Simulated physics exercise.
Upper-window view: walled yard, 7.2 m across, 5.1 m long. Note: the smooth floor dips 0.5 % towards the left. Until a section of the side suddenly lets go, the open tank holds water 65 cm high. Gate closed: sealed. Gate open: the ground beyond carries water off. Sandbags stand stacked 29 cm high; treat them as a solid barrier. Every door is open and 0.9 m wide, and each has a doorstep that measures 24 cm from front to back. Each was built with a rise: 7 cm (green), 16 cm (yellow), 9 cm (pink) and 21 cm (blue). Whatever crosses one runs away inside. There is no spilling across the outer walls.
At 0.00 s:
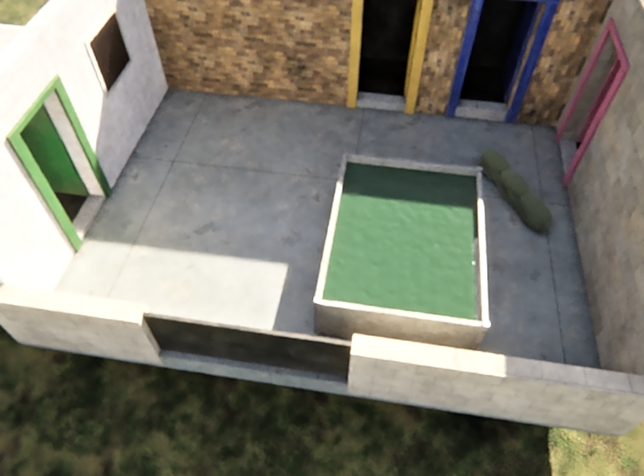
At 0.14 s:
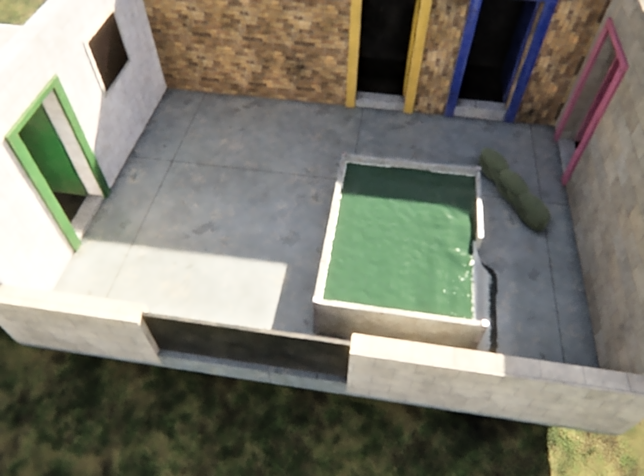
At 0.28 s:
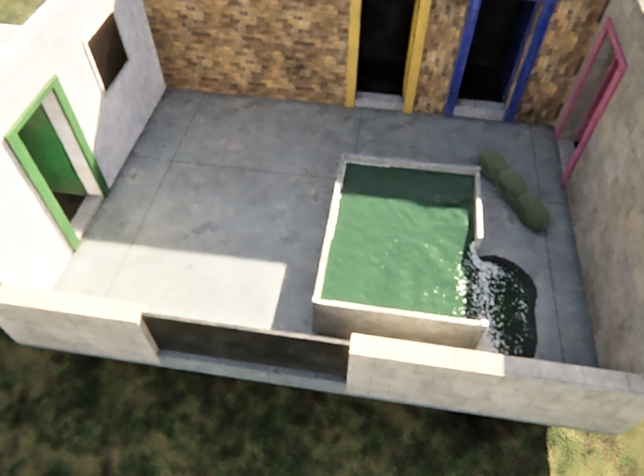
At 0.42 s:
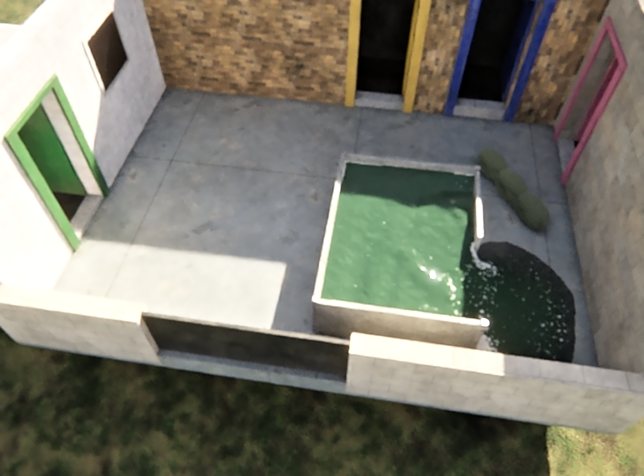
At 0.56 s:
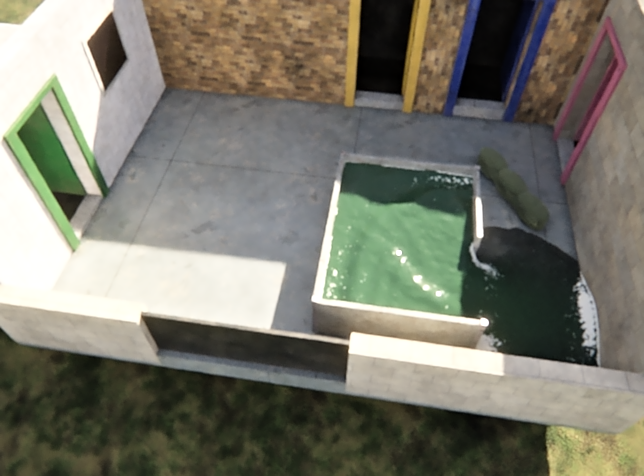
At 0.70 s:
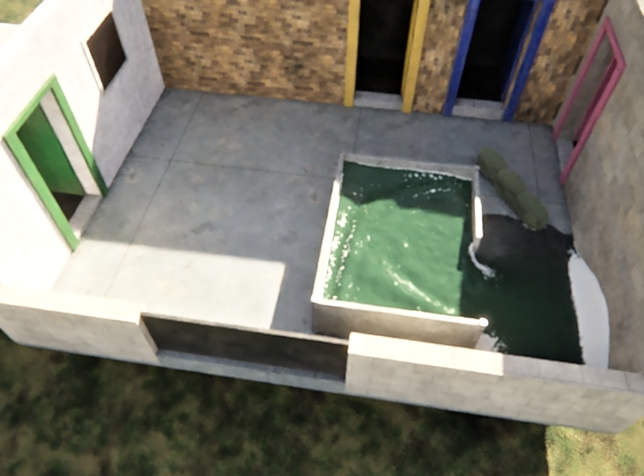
A raised, open tank of green water stands right of centre in a walled yard with a smooth grey floor, seen from a high window by a camera that stays still. Yellow and blue doors open in the brick back wall, a green one at left, a pink one at right, near stacked sandbags. Water pours through a gap in the tank's right side, spreads darkly across the floor and reaches the right wall as the tank's surface ripples.
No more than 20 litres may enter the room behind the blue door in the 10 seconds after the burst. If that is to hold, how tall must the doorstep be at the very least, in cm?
Close to 15 cm is just enough.
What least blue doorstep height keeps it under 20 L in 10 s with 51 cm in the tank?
The step needs to be some 10.5 cm.
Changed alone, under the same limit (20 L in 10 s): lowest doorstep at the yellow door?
At the yellow door you'd want roughly 8.0 cm.
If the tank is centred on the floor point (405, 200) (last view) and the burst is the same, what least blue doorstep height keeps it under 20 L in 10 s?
13.5 cm or thereabouts.
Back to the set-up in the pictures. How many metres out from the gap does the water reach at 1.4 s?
It gets close to 3.0 metres out.
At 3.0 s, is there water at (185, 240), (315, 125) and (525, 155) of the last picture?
First bone-dry, second bone-dry, third wet through.
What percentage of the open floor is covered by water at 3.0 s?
Around 35 per cent of the free floor.
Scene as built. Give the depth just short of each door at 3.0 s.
Door by door, in centimetres - green 0, yellow 0, pink 7, blue 21.
After 1.4 s water covers 10 % of the floor, deepest (56 cm) near (590, 399); it has not reached the blue door.
After 3.0 s water covers 35 % of the floor, deepest (38 cm) near (537, 232); 21 cm at the blue door, 0 litres in over its 21 cm doorstep.
After 10.0 s water covers 95 % of the floor, deepest (14 cm) near (35, 319); 8 cm at the blue door, 1 litre in over its 21 cm doorstep.
At the blue door as built, the water arrived by 2.3 s and peaked near 21 cm at 3.0 s.
With a doorstep of 14 cm, 27 litres would have come in within the 10 s; with 19 cm, 5 litres. So under 20 litres takes about 15 cm.
